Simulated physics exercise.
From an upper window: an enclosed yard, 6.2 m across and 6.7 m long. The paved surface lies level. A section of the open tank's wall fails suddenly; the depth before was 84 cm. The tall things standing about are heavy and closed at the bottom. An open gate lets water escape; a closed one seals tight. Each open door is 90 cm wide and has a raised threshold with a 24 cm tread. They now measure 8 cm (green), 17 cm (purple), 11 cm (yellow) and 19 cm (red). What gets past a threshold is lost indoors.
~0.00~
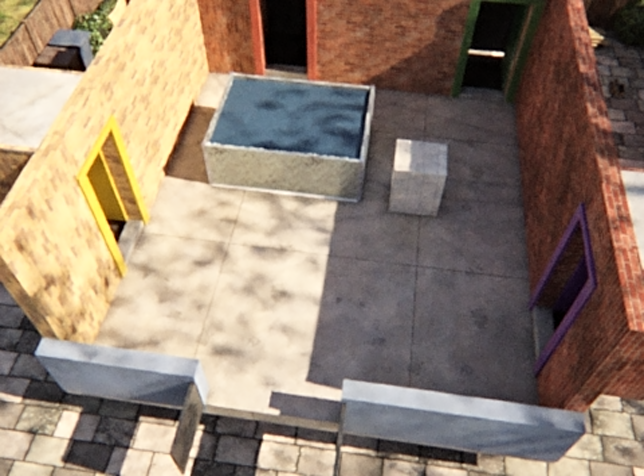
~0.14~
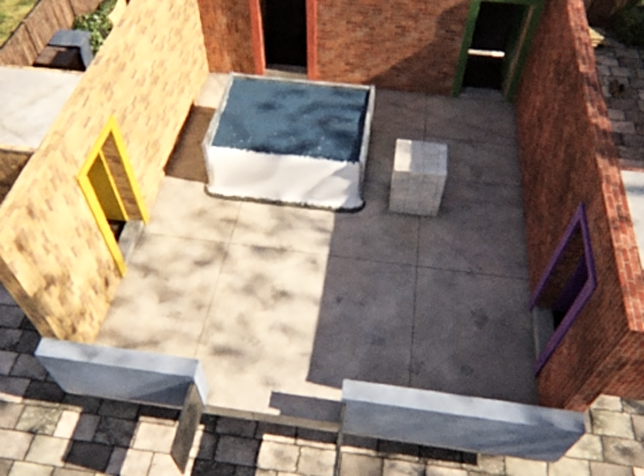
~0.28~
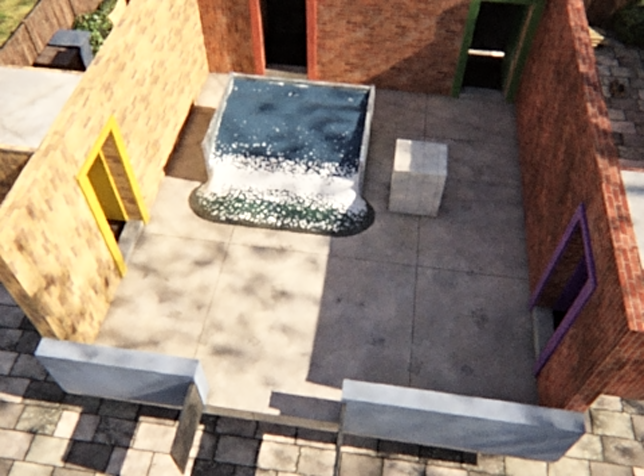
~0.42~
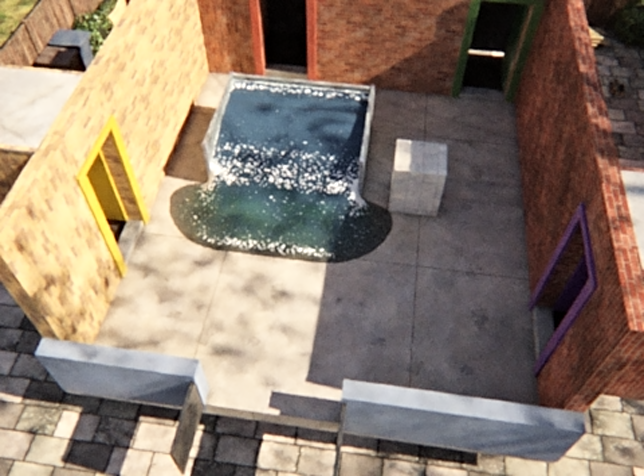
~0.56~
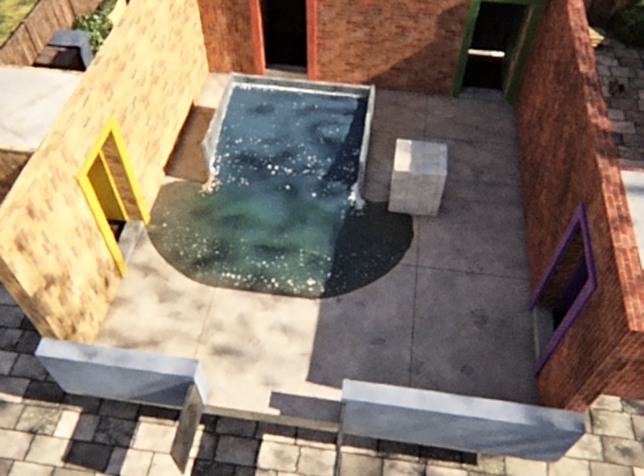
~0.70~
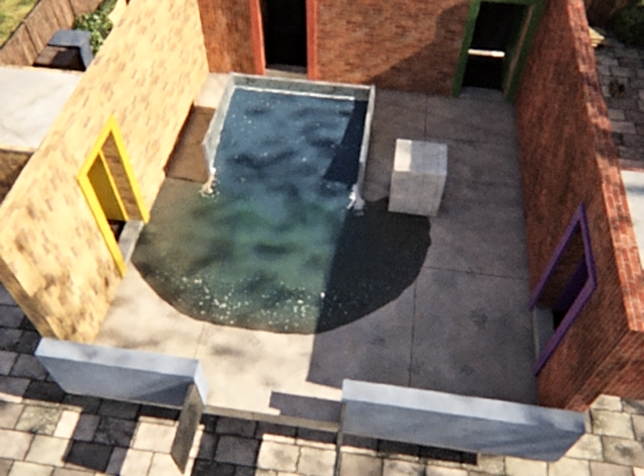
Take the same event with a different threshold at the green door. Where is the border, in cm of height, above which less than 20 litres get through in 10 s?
It would have to be roughly 11 cm high.
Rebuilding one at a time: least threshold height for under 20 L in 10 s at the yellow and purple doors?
Roughly 14.5 cm at yellow and 11.5 cm at purple.
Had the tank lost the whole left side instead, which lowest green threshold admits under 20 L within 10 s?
Some 21 cm.
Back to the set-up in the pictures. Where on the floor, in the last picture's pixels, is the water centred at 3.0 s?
Near (273, 274).
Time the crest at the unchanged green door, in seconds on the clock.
At about 8.0 s.
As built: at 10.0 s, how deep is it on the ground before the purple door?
Some 7.5 cm.
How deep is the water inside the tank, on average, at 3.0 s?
About 14 cm.
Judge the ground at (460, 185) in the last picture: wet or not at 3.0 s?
It is not reached.
After 1.4 s water covers 50 % of the floor, deepest (47 cm) near (84, 369); it has not reached the green door.
After 3.0 s water covers 55 % of the floor, deepest (32 cm) near (537, 434); it has not reached the green door.
After 10.0 s water covers 100 % of the floor, deepest (12 cm) near (484, 100); 12 cm at the green door, 47 litres in over its 8 cm threshold.
At the green door as built, the water arrived by 6.1 s and peaked near 16 cm at 8.2 s.
With a threshold of 9.5 cm, 30 litres would have come in within the 10 s; with 13.5 cm, 7 litres. So under 20 litres takes about 11 cm.
